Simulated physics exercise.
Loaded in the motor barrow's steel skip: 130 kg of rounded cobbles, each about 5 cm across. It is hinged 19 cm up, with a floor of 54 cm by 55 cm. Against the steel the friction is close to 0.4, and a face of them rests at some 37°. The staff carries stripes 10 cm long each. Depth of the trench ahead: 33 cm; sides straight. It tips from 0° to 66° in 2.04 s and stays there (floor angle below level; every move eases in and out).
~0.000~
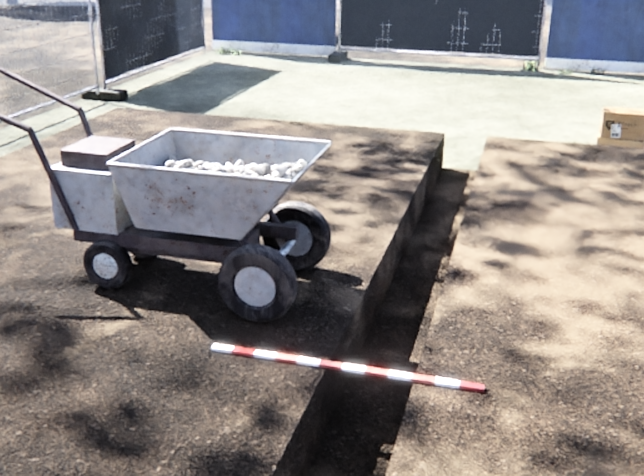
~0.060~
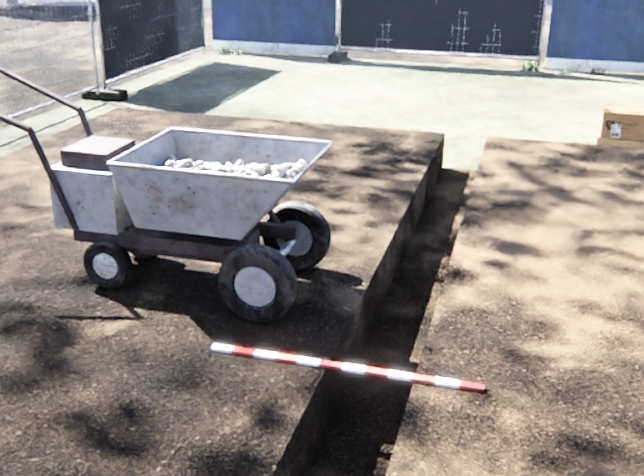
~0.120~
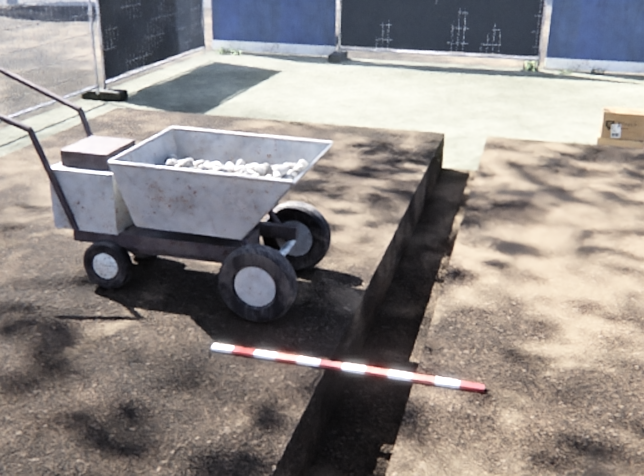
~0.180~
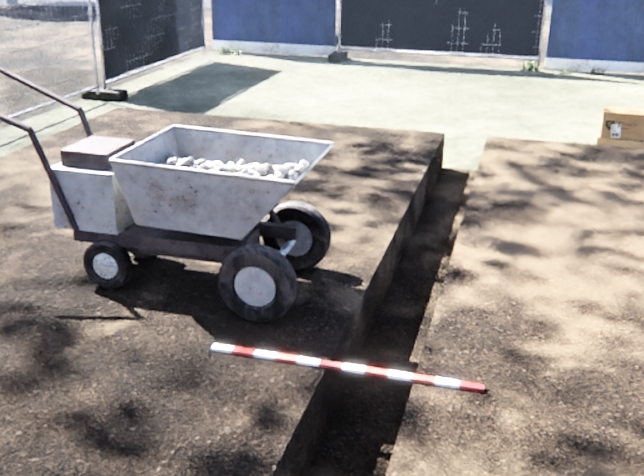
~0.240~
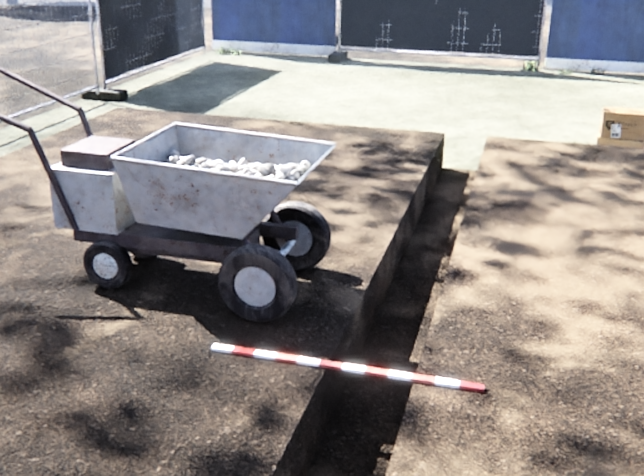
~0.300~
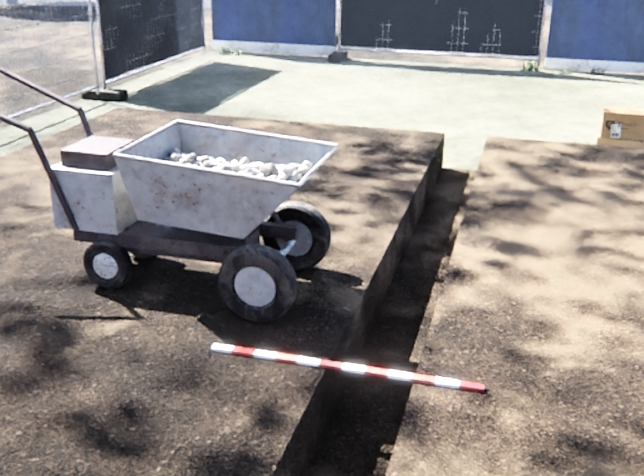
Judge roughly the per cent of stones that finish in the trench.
An estimated 82 per cent finish in the trench.
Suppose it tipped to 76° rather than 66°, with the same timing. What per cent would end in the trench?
Then roughly 80 percent.
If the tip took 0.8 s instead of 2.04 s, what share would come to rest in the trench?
Close to 65 percent, then.
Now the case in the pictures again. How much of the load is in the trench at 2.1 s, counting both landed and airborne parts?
Some 25 per cent of the load by that point.
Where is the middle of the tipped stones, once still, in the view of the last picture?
Roughly (408, 350), I'd say.
After 1.5 s the floor is at 56°; 100 % in the skip; the foremost stones are at (373, 243).
After 2.1 s the floor is at 66°; 67 % in the skip, 27 % in the trench, 6 % past the trench; the foremost stones are at (469, 311).
After 2.5 s the floor is at 66°; 38 % in the skip, 45 % in the trench, 17 % past the trench; the foremost stones are at (531, 329).
After 4.4 s the floor is at 66°; 0 % in the skip, 82 % in the trench, 18 % past the trench; the foremost stones are at (586, 338).
